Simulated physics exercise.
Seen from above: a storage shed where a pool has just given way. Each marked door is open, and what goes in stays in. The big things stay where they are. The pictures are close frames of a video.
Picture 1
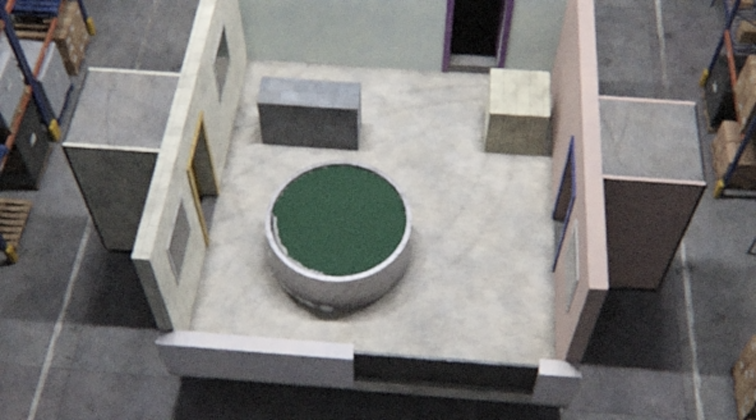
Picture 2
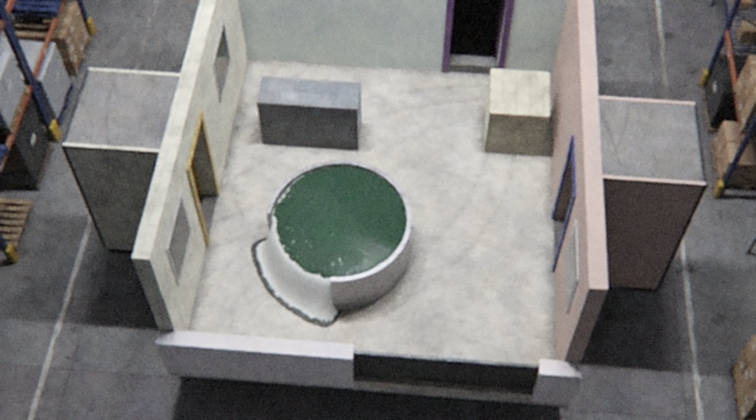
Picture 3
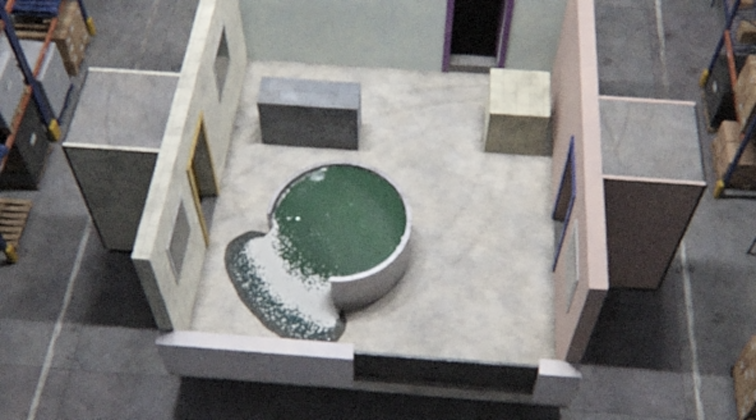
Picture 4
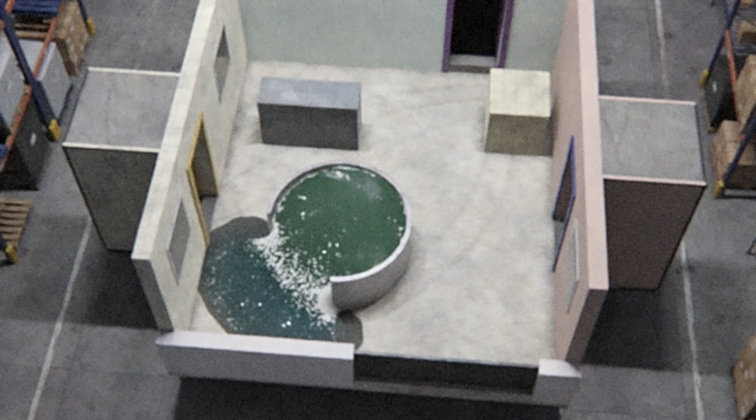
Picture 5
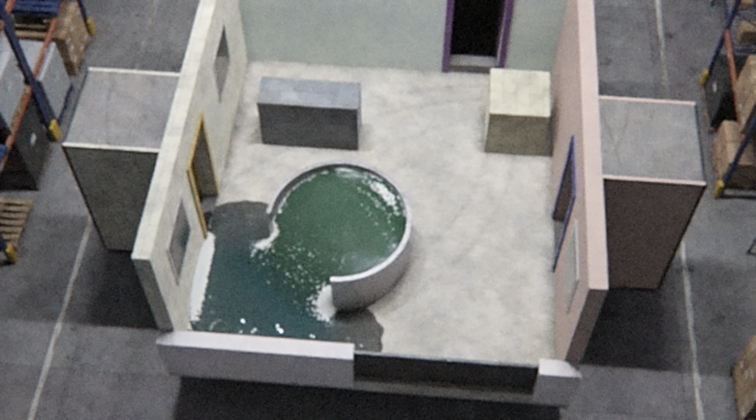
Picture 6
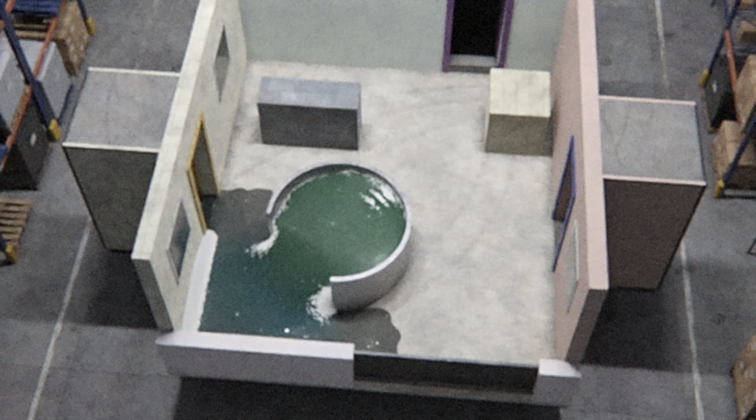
In a storage shed seen from above, a round pool of green water gave way at its lower left side, and water poured out, foaming, and spread across the floor to the left wall.
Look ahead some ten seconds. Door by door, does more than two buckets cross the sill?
One by one: The purple door holds within the limit; the blue door floods; the yellow door floods.
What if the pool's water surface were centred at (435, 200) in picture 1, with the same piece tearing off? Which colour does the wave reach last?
I say the purple-painted one.
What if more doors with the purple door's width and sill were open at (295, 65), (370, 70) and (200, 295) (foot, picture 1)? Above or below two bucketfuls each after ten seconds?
As listed: Takes less, stays under, passes that mark.
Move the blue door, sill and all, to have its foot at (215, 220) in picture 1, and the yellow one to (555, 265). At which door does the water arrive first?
The blue door.
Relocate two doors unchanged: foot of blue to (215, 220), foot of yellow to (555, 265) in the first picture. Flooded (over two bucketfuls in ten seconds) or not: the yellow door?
My reading: The yellow one takes more.
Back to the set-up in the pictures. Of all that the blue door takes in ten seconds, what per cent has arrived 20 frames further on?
Near 0 in a hundred.
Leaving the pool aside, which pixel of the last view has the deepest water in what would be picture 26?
Around (247, 67).
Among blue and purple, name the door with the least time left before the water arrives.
First comes the door marked blue.
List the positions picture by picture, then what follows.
The pool at (339, 221) is whole and still, in the first frame.
Water pours out at (287, 275) and has run to (329, 322), in the second frame.
Water pours out at (287, 277) and has run to (327, 342), in the third frame.
Water pours out at (287, 279) and has run to a hidden place, in the fourth frame.
Water pours out at (287, 279) and has run to a hidden place, in the fifth frame.
The front is at (202, 203), out from the gap at (287, 279), in the sixth frame.
A moment on, water covers 20 % of the floor; the purple door not reached, the blue door not reached, the yellow door over two buckets in.
Next, water covers 40 % of the floor; the purple door not reached, the blue door not reached, the yellow door over two buckets in.
Then, water covers 60 % of the floor; the purple door not reached, the blue door wet at the sill, nothing in, the yellow door far over two buckets in.
Later, water covers 95 % of the floor; the purple door wet at the sill, nothing in, the blue door over two buckets in, the yellow door far over two buckets in.
In the end, water covers 100 % of the floor; the purple door wet at the sill, nothing in, the blue door far over two buckets in, the yellow door far over two buckets in.
